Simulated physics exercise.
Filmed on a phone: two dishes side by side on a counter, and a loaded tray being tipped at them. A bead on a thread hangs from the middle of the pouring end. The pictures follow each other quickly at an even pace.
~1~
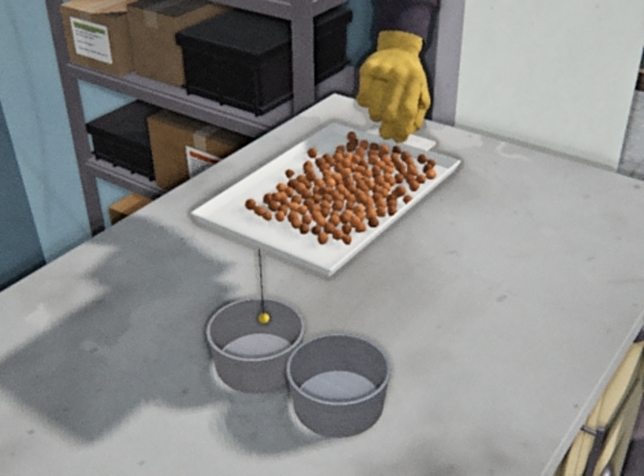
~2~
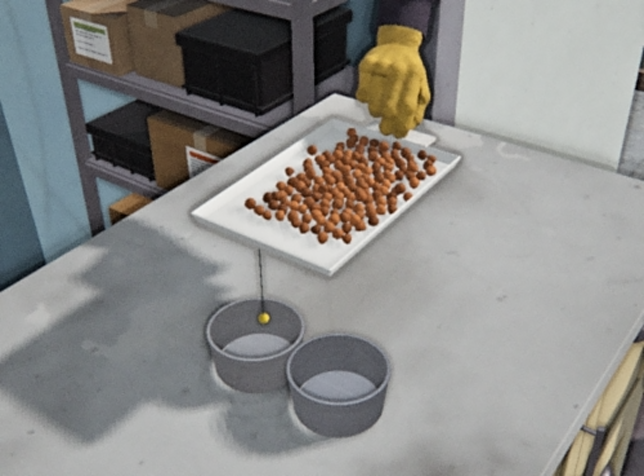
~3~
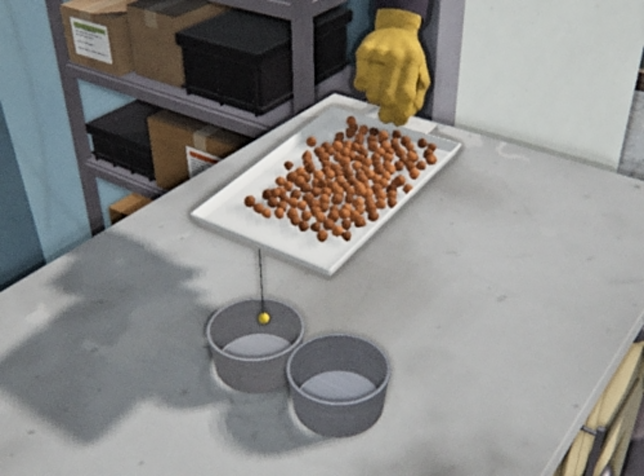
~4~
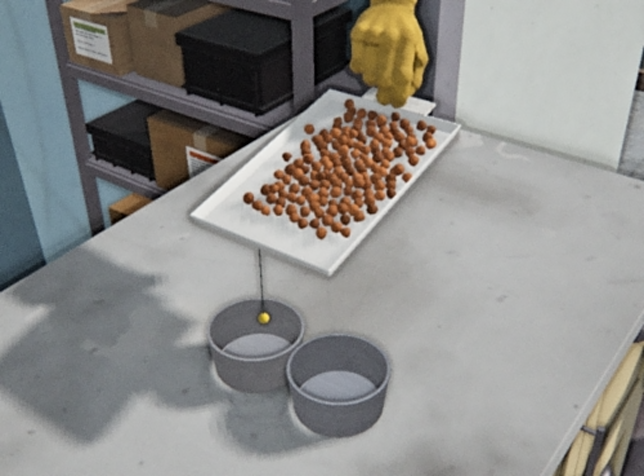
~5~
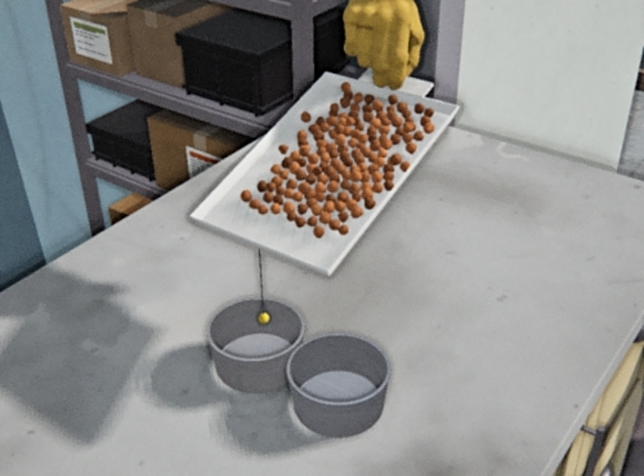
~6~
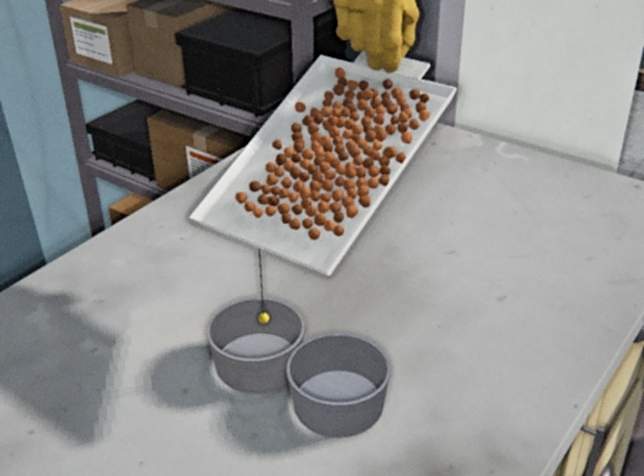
A gloved hand steadily raises the far end of a white tray holding brown hazelnuts.
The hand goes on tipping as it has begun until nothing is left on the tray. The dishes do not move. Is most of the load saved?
In the dishes lies less than half of it.
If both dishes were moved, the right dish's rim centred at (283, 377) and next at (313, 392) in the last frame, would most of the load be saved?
In turn: More than half; more than half.
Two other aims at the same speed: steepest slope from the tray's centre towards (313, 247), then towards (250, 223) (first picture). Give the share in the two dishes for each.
About 60 and 10 per cent.
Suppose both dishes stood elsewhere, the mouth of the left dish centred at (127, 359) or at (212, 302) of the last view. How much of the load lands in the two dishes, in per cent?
About 20 and 20 per cent.
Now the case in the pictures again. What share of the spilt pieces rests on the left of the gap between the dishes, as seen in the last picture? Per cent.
About 100 per cent.
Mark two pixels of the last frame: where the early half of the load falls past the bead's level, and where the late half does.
Early half (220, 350), late half (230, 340).
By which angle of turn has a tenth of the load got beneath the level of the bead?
At about 65°.
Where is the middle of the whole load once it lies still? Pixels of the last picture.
Roughly at (181, 410).
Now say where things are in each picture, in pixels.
In the first frame, corners of the pouring end at (199, 212) and (329, 265), level; middle of the load at (349, 183), hazelnuts; left dish at (226, 369); right dish at (309, 412); bead on its thread at (264, 318).
In the second frame, corners of the pouring end at (199, 212) and (329, 265), level; middle of the load at (349, 181).
In the third frame, corners of the pouring end at (198, 213) and (329, 266), tipped barely, level across its low end; middle of the load at (348, 174).
In the fourth frame, corners of the pouring end at (197, 213) and (328, 266), tipped a little, level across its low end; middle of the load at (347, 164).
In the fifth frame, corners of the pouring end at (197, 214) and (327, 267), tipped clearly, level across its low end; middle of the load at (344, 156).
In the sixth frame, corners of the pouring end at (196, 215) and (326, 267), tipped clearly, level across its low end; middle of the load at (339, 149), about half on the move; left dish at (226, 369); right dish at (309, 412).
Soon, tray tipped steeply; about half on the tray; a stray few in the right dish; a stray few in the left dish; a small part outside both; about a third in the air.
A while on, tray tipped past a quarter turn; a stray few in the right dish; a small part in the left dish; most outside both; a stray few in the air.
Towards the end, tray tipped past a quarter turn; a stray few in the right dish; a small part in the left dish; most outside both.
Finally, tray tipped past a quarter turn; a stray few in the right dish; a small part in the left dish; most outside both.
